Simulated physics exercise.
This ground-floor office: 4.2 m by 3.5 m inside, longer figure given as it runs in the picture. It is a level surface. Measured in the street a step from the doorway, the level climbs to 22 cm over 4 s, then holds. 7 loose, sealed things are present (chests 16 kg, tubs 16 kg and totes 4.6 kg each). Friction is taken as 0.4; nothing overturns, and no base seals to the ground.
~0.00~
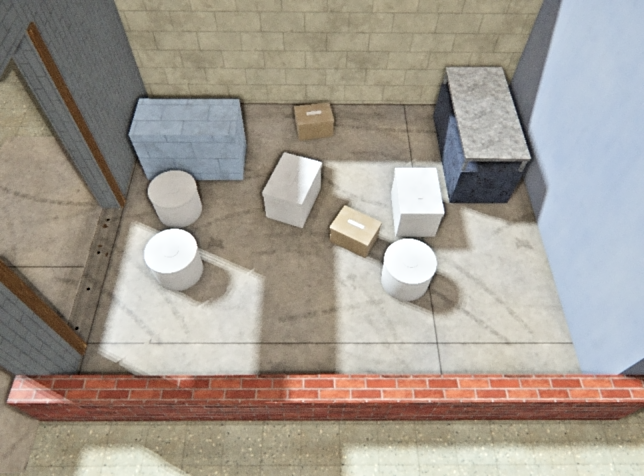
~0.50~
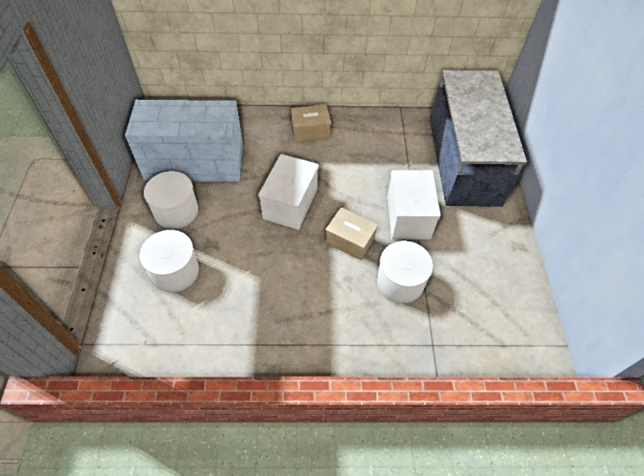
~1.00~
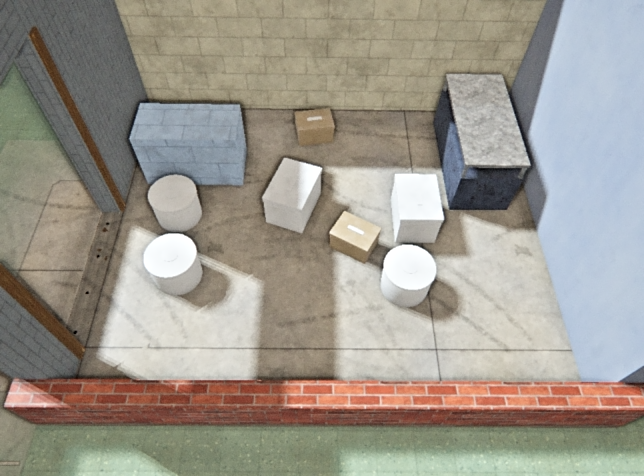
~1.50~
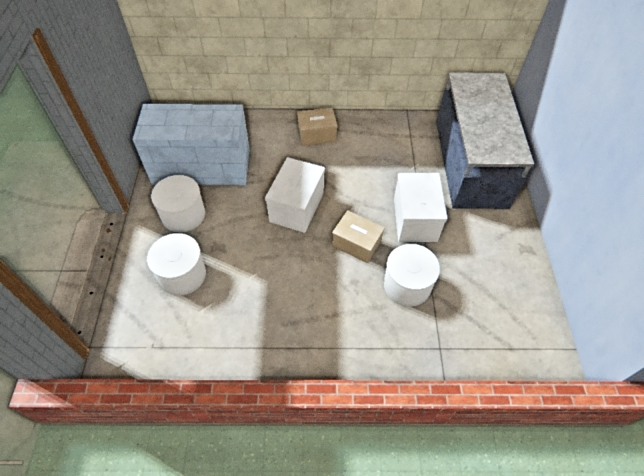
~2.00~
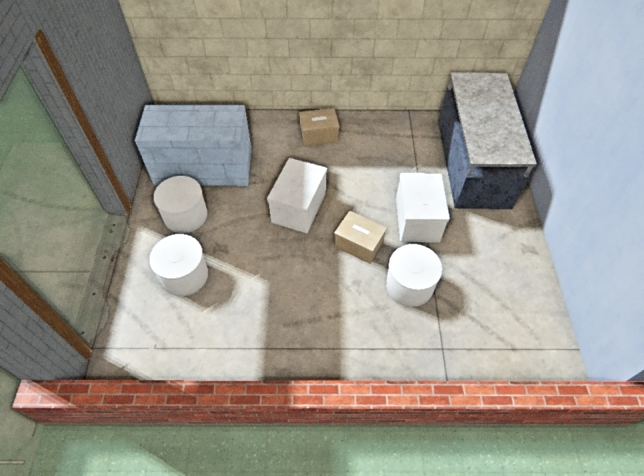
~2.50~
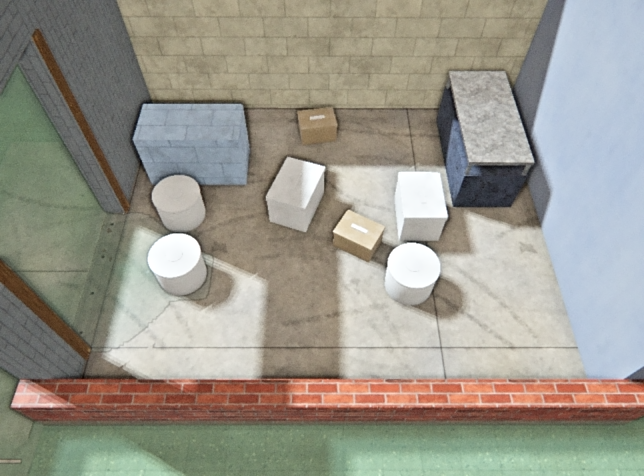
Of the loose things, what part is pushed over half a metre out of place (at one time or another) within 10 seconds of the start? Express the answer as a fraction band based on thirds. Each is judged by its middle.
The band is at least two thirds.
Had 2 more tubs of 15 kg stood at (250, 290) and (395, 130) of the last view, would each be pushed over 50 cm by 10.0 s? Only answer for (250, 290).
That spot comes out higher.
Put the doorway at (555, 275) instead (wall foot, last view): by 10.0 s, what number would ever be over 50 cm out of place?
Result: 5 of them.
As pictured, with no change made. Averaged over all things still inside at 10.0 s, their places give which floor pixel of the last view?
Centred roughly on (371, 204).
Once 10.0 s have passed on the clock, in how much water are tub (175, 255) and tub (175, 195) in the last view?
Some 18 cm at the first, some 6 cm at the second.
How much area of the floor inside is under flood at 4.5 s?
Somewhere around 5.5 m2, roughly.
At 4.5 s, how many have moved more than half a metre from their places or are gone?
Count then: 1.
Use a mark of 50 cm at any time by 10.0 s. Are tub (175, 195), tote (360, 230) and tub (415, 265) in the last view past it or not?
One by one: Below; above; above.
After 3.5 s 0 of 7 are over 50 cm from their spots; 0 afloat.
After 4.5 s 1 of 7 are over 50 cm from their spots; 0 afloat.
After 7.0 s 3 of 7 are over 50 cm from their spots; 1 afloat.
After 10.0 s 5 of 7 are over 50 cm from their spots, and 5 have been at some point; 6 afloat.
